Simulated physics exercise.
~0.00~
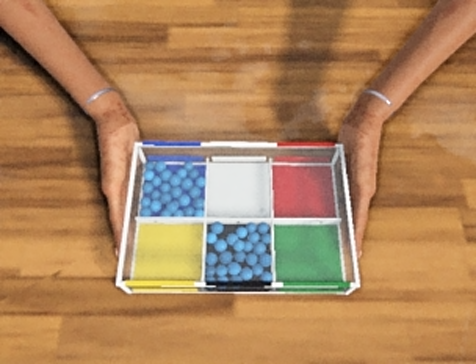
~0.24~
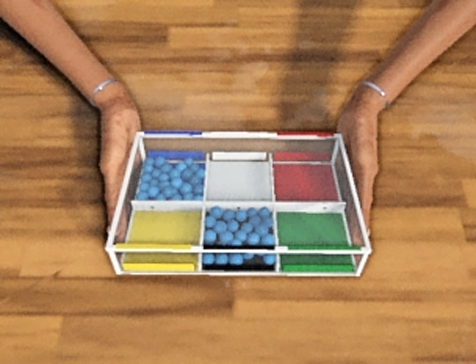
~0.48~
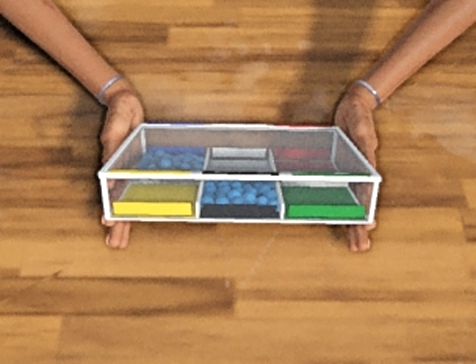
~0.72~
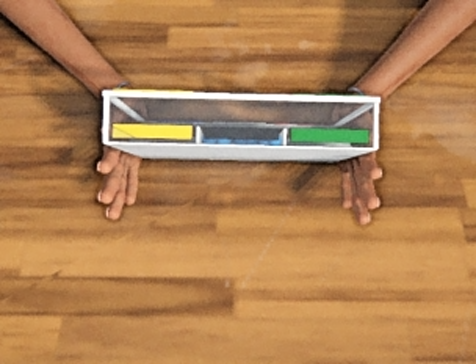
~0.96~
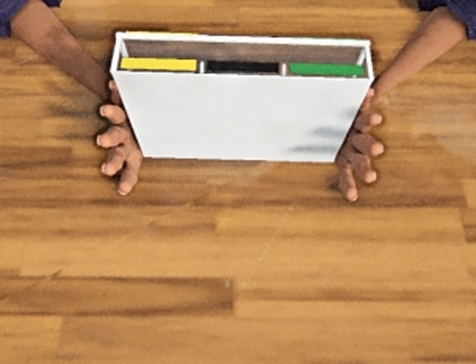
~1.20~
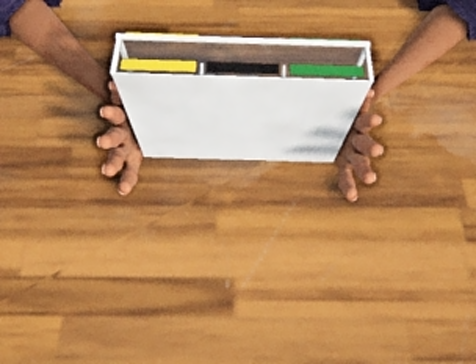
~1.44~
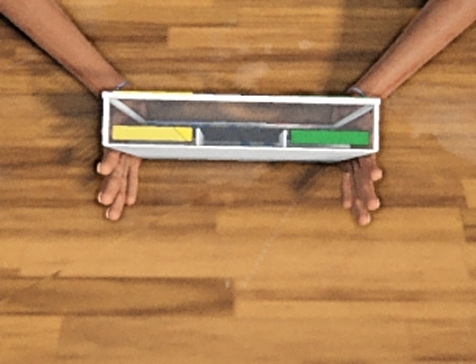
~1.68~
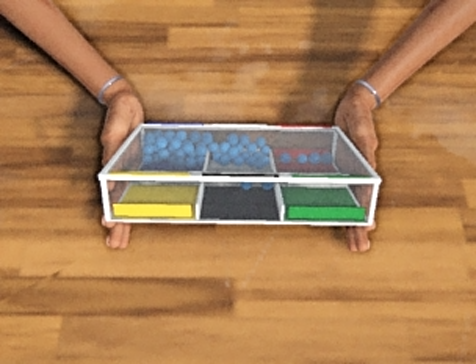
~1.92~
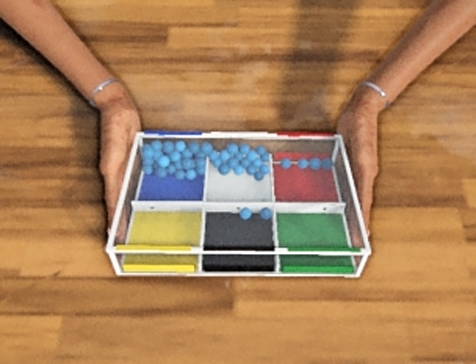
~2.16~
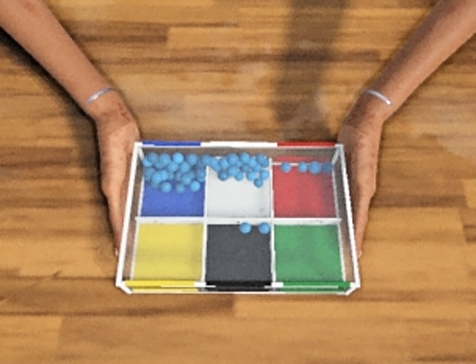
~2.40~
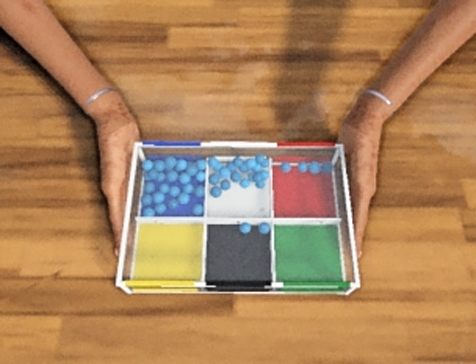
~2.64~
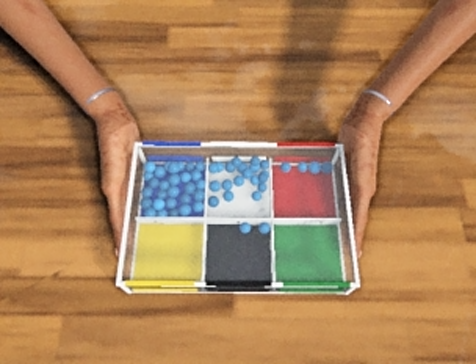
Two hands tipped a clear-topped box of blue balls up on its edge until its white underside showed, then laid it flat again, leaving most balls in the blue and white compartments, with a few in the red and black ones.
